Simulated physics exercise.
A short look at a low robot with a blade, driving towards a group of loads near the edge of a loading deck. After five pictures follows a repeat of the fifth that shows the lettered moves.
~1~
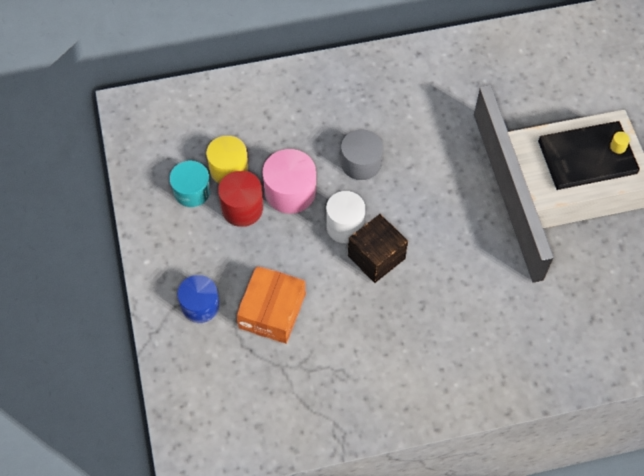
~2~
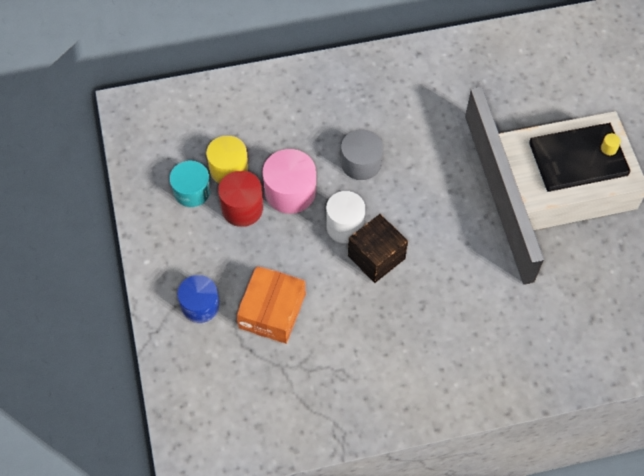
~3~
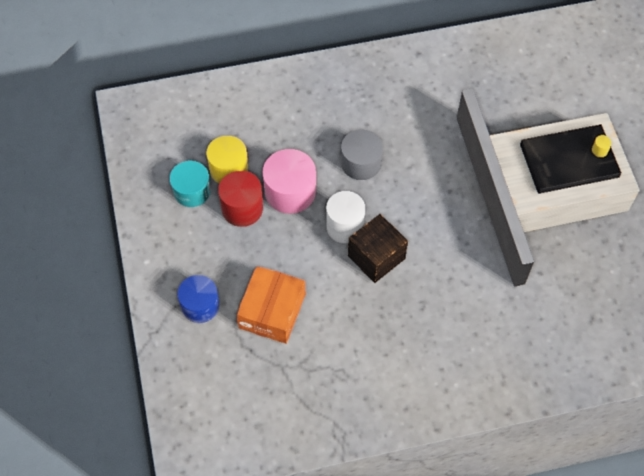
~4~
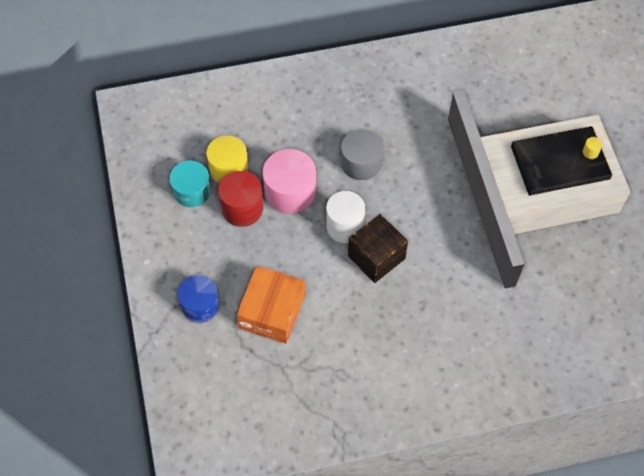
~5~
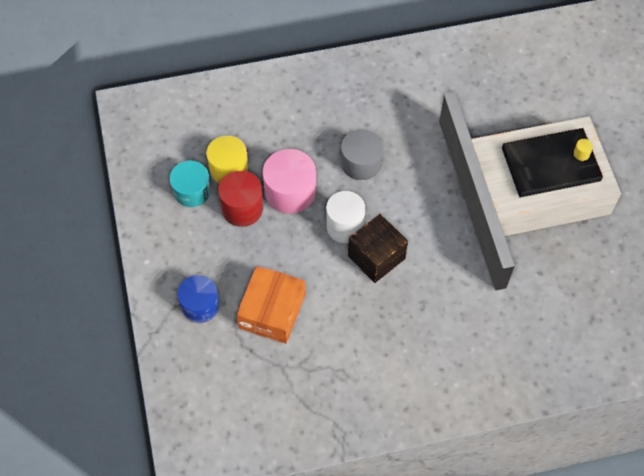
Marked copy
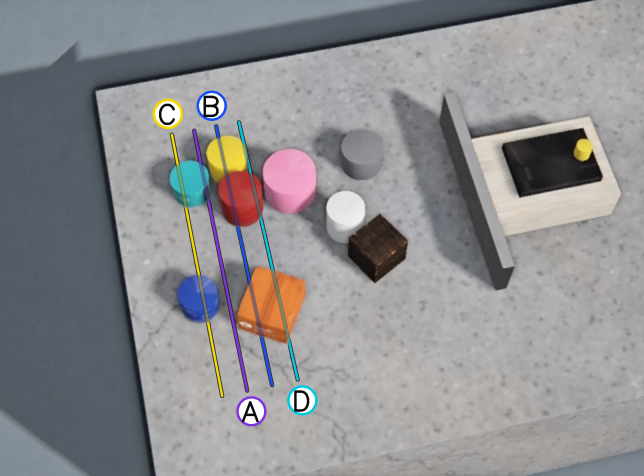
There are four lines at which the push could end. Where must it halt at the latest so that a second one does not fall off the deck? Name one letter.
Up to line C.
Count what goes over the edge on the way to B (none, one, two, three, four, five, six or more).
By then, none.
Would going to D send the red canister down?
No.
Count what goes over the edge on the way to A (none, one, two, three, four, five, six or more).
In all, none.
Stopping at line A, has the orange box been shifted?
Yes.
On the copy, A at (219, 252); B at (242, 248); C at (195, 257); D at (267, 243).
On C. First, robot (448, 182); grey canister (335, 161); black crate (356, 250).
Then, robot (347, 202); turquoise pail (184, 187); red canister (201, 225).
Finally, robot (268, 218); blue canister (139, 304); red canister (134, 247); none fallen.
By contrast, A is within the limit but short; B is within the limit but short; D is within the limit but short.
